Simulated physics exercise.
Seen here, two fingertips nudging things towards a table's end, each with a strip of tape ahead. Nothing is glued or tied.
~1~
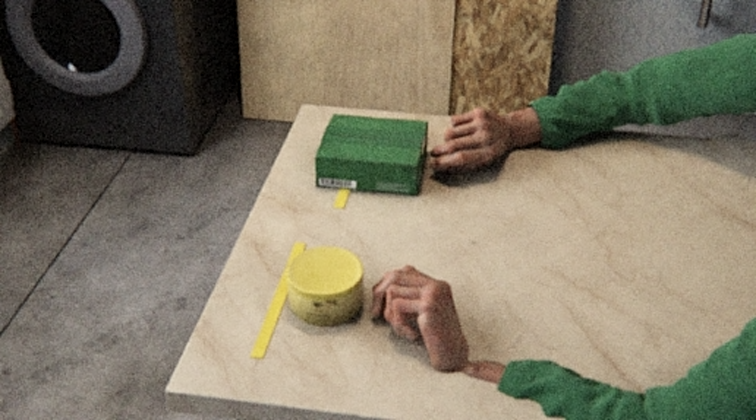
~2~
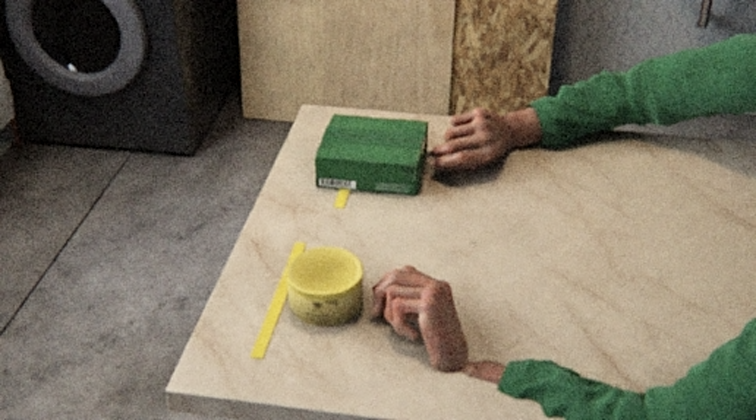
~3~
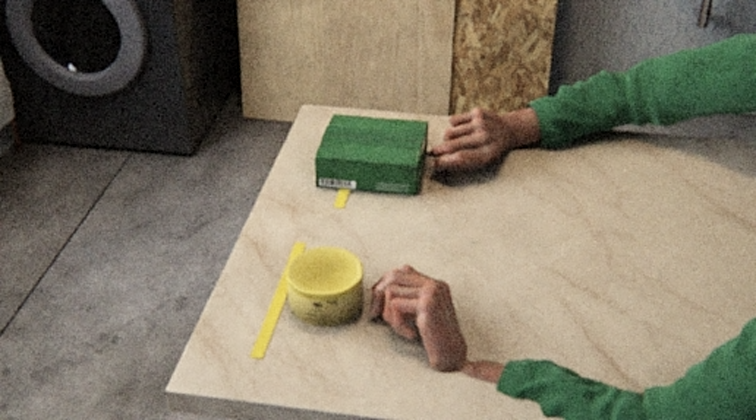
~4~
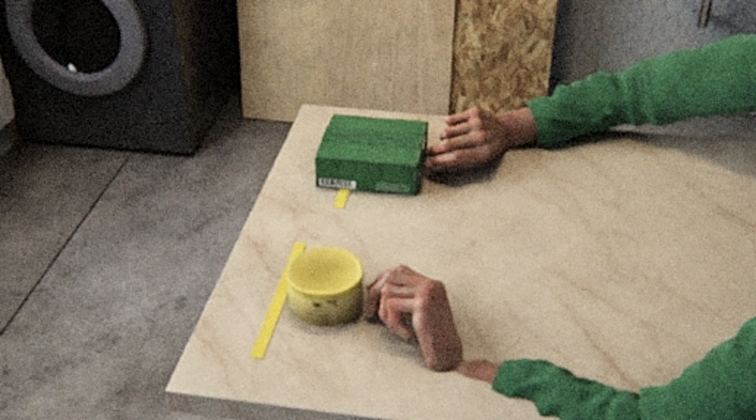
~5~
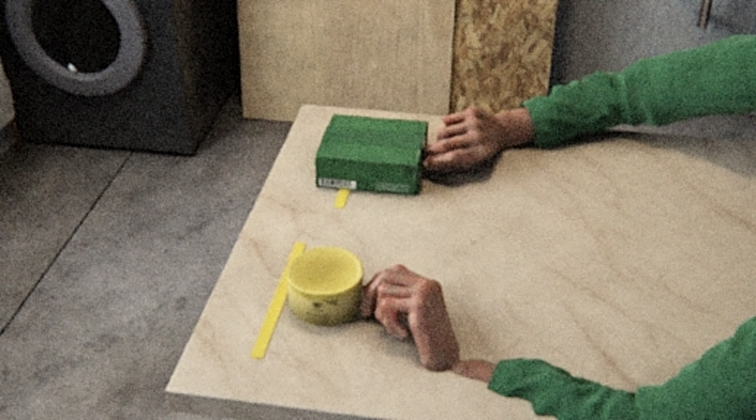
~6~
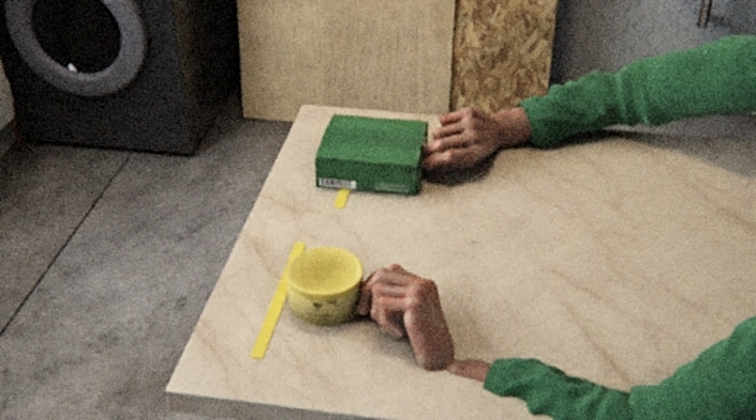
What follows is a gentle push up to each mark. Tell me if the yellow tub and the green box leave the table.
As it turns out, the yellow tub is still on the table, the green box is still on the table.
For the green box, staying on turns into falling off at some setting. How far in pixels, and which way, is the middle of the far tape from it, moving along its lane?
About 24 pixels left.
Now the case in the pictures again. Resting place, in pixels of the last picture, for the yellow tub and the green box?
First (237, 276), then (299, 147).
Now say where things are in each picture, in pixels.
In the first frame, yellow tub (326, 286); green box (373, 153).
In the second frame, green box (373, 153).
In the third frame, yellow tub (325, 286).
In the fourth frame, green box (373, 153).
In the fifth frame, yellow tub (325, 286).
In the sixth frame, yellow tub (325, 286); green box (373, 153).
Then, 0.94 s on from there, yellow tub displaced a little near (287, 281); green box displaced a little near (341, 150).
In the end, the yellow tub stays on the table, near (236, 276); the green box stays on the table, near (299, 147).
